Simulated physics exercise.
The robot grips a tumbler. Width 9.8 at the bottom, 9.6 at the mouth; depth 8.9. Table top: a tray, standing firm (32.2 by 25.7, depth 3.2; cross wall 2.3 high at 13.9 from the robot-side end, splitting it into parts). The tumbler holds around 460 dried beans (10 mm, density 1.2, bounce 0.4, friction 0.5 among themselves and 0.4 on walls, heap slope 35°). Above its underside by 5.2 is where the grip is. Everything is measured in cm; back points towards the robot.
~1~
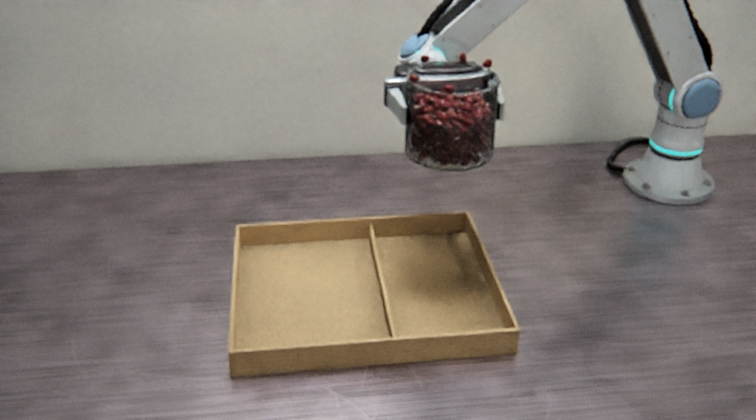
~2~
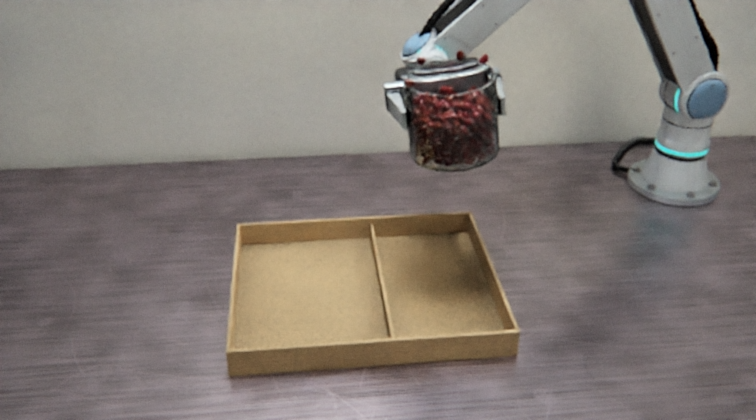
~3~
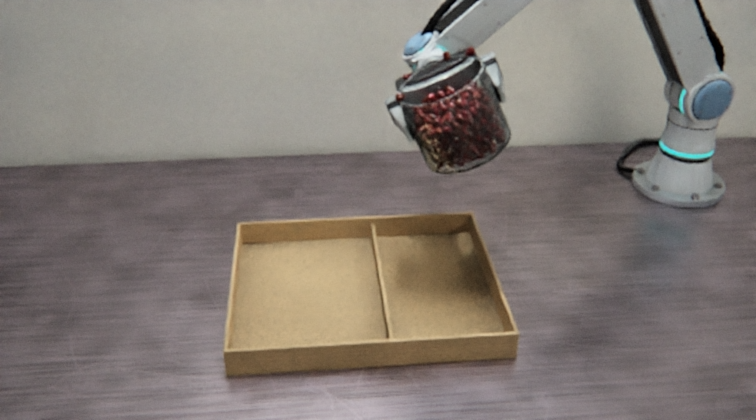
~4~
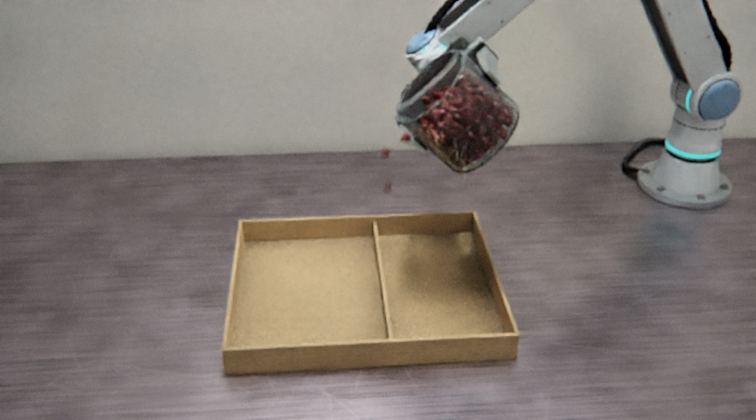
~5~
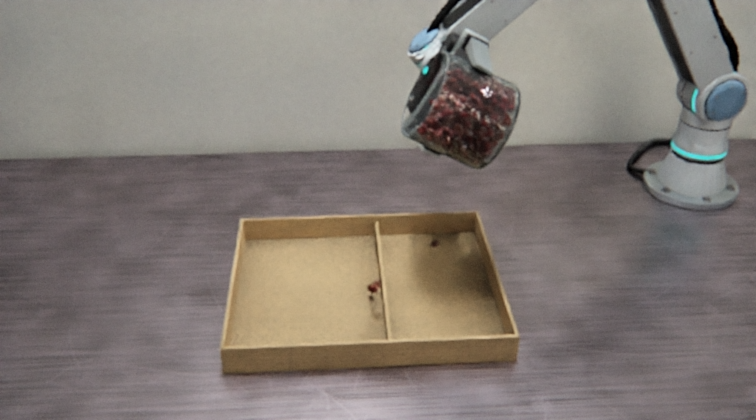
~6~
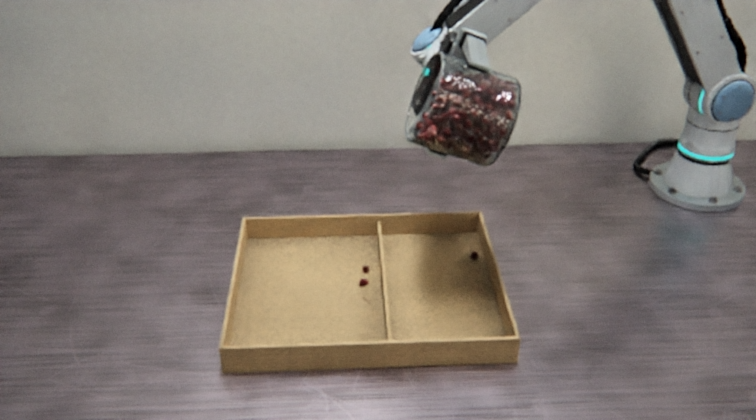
A robot arm tilts a clear tumbler of red beans, dropping three into a divided tray.
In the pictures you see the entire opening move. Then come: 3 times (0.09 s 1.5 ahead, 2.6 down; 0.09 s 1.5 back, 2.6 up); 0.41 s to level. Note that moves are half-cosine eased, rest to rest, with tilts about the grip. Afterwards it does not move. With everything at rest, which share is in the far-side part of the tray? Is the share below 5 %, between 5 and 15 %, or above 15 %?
It is between 5 and 15 %.
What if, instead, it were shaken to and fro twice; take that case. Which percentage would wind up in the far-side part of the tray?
In that case, some 5 per cent.
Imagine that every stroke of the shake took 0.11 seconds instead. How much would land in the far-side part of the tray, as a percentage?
Then roughly 5 percent.
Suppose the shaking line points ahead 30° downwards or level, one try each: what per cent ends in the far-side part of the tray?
Result: Approx. 15 % and 40 %, one try each.
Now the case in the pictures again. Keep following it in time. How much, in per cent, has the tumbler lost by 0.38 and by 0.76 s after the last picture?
Roughly 5, then 10.
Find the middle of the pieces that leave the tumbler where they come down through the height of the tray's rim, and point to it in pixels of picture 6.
About at (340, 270).
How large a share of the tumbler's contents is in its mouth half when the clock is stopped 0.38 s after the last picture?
I'd guess about 35 percent of it.
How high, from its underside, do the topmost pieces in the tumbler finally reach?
It reaches close to 9.0 cm in the end.
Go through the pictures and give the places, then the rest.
The first picture shows tumbler middle at (451, 116), level; upper third of the load around (450, 110), from x 410 to 490, top at y 60; 462 in the tumbler.
The second picture shows tumbler middle at (452, 116), tilted 7° forward; upper third of the load around (455, 109), from x 410 to 490, top at y 55.
The third picture shows tumbler middle at (455, 115), tilted 24° forward; upper third of the load around (464, 107), from x 400 to 500, top at y 50; 461 in the tumbler, 1 in flight or on a rim.
The fourth picture shows tumbler middle at (458, 113), tilted 45° forward; upper third of the load around (473, 101), from x 385 to 510, top at y 75; 459 in the tumbler, 3 in flight or on a rim.
The fifth picture shows tumbler middle at (461, 111), tilted 62° forward; upper third of the load around (477, 95), from x 370 to 510, top at y 70; 459 in the tumbler, 2 in the far-side part, 1 in the robot-side part.
The sixth picture shows tumbler middle at (463, 110), tilted 69° forward; upper third of the load around (480, 94), from x 365 to 510, top at y 75; 459 in the tumbler, 2 in the far-side part, 1 in the robot-side part.
Then, 0.38 s later, tilted 69° forward, highest piece 28 above the table; 444 in the tumbler, 10 in the far-side part, 1 in the robot-side part, 7 in flight or on a rim.
Then, 0.76 s later, tilted 31° forward, highest piece 27 above the table; 423 in the tumbler, 36 in the far-side part, 1 in the robot-side part, 2 in flight or on a rim.
Then, 1.15 s later, level, highest piece 29 above the table; 422 in the tumbler, 39 in the far-side part, 1 in the robot-side part.
Then, 2.20 s later, level, highest piece 29 above the table; 422 in the tumbler, 39 in the far-side part, 1 in the robot-side part.
At rest, 422 in the tumbler, 39 in the far-side part, 1 in the robot-side part. That is 8 % in the far-side part of the tray.
